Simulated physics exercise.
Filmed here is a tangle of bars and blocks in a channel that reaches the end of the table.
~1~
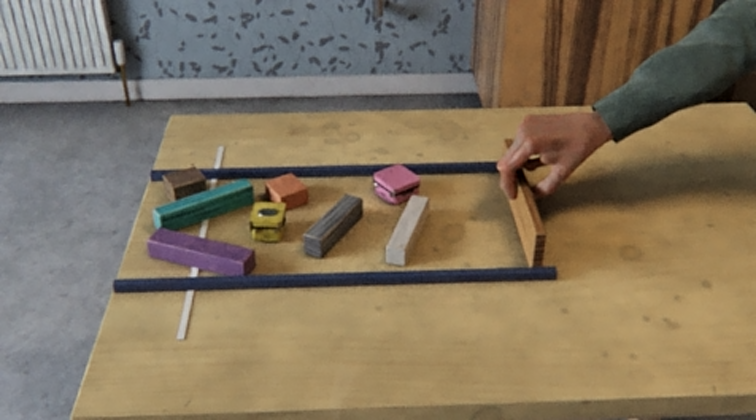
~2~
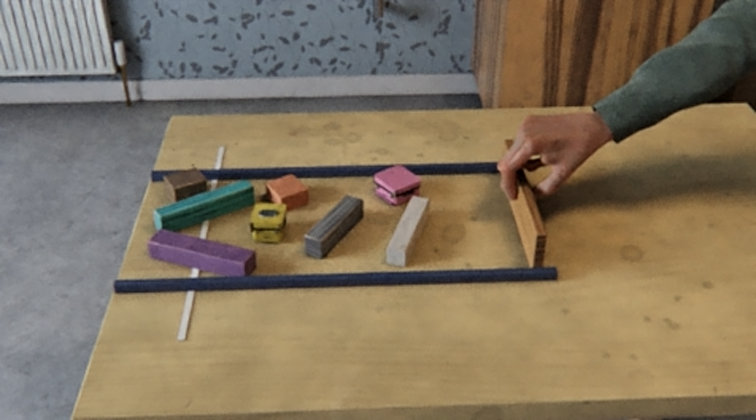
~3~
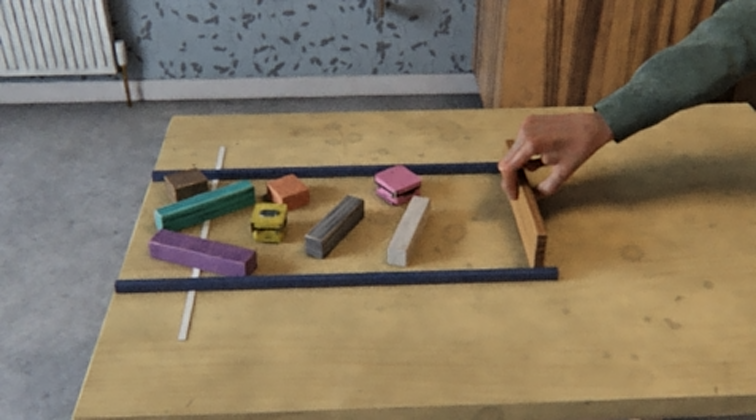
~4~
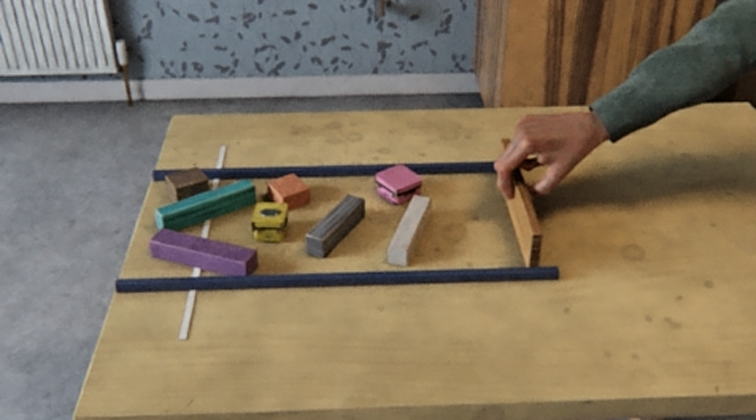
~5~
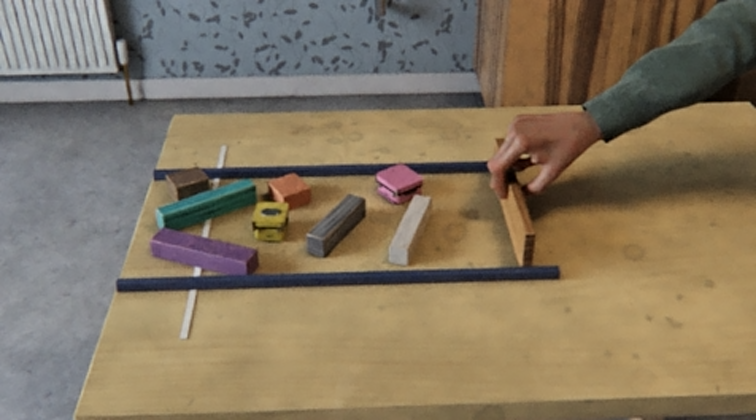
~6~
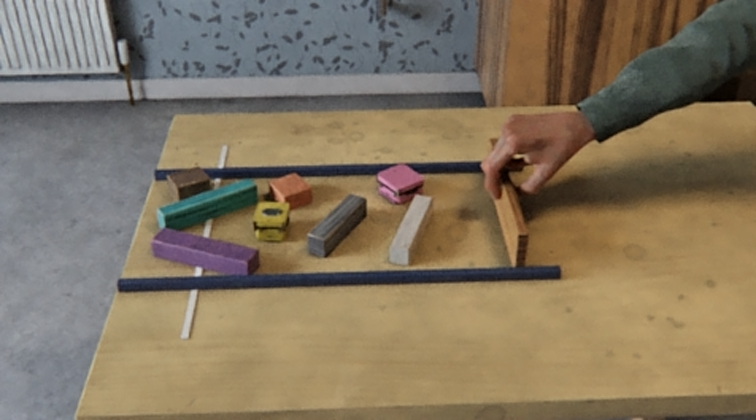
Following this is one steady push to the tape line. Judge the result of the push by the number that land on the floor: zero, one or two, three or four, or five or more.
The number that land on the floor is one or two.
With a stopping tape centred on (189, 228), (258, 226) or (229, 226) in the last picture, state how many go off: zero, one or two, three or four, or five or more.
Number fallen at each tape, in order - 3 or 4, zero, one or two.
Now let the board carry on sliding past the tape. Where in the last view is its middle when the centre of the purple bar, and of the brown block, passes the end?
First one: Around (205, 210). Other one: Around (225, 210).
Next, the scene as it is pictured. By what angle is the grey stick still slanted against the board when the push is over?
It comes to around 0 degrees.
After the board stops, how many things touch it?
At rest, 2 are in contact.
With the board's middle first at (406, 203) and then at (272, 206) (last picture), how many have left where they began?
I count 2 first and 8 after.
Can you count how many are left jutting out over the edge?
Expected count: 1.
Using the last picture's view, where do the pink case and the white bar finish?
Okay, so first (199, 186), and next (195, 235).
Early on, none off yet; brown block at rest near (190, 186); turquoise stick at rest near (209, 205); purple bar at rest near (205, 253).
A while later, none off yet; brown block travelled about its own width near (169, 182); turquoise stick travelled a little near (148, 215); purple bar travelled a little near (172, 252).
Finally, the number that fall off is one or two; lost, turquoise stick and brown block.
